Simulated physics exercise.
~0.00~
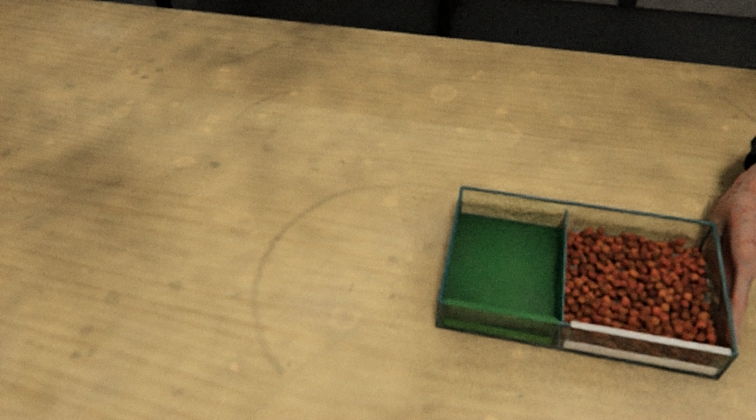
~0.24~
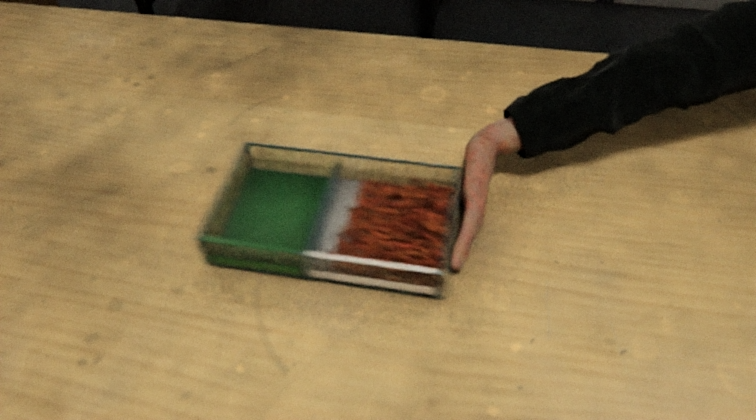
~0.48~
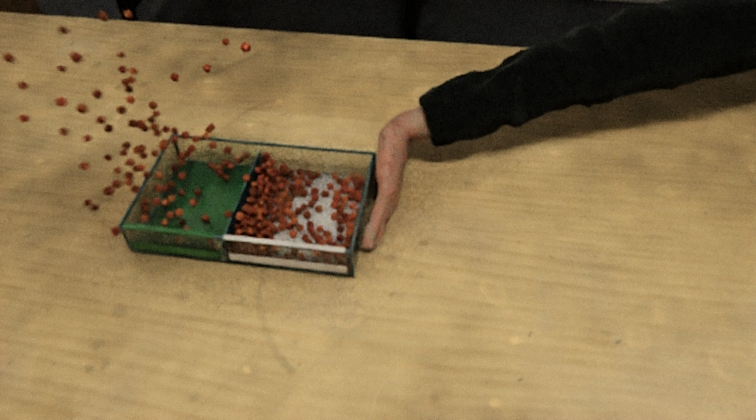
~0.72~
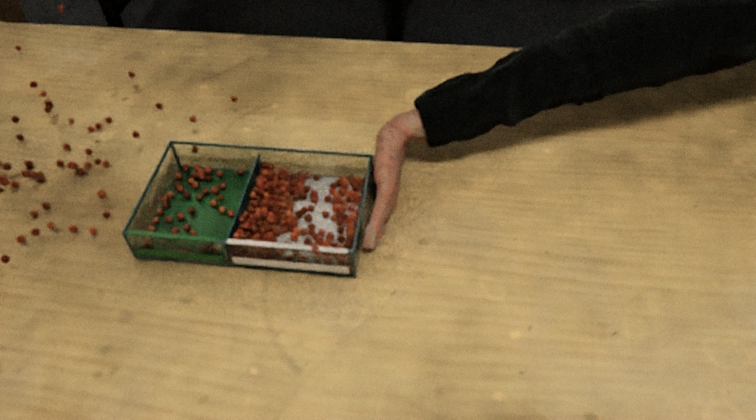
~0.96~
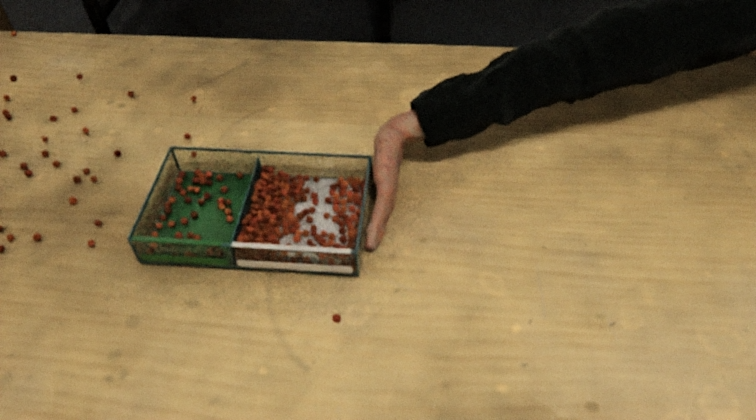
A hand shoves a divided tray left and stops, flinging red pellets out across the table.
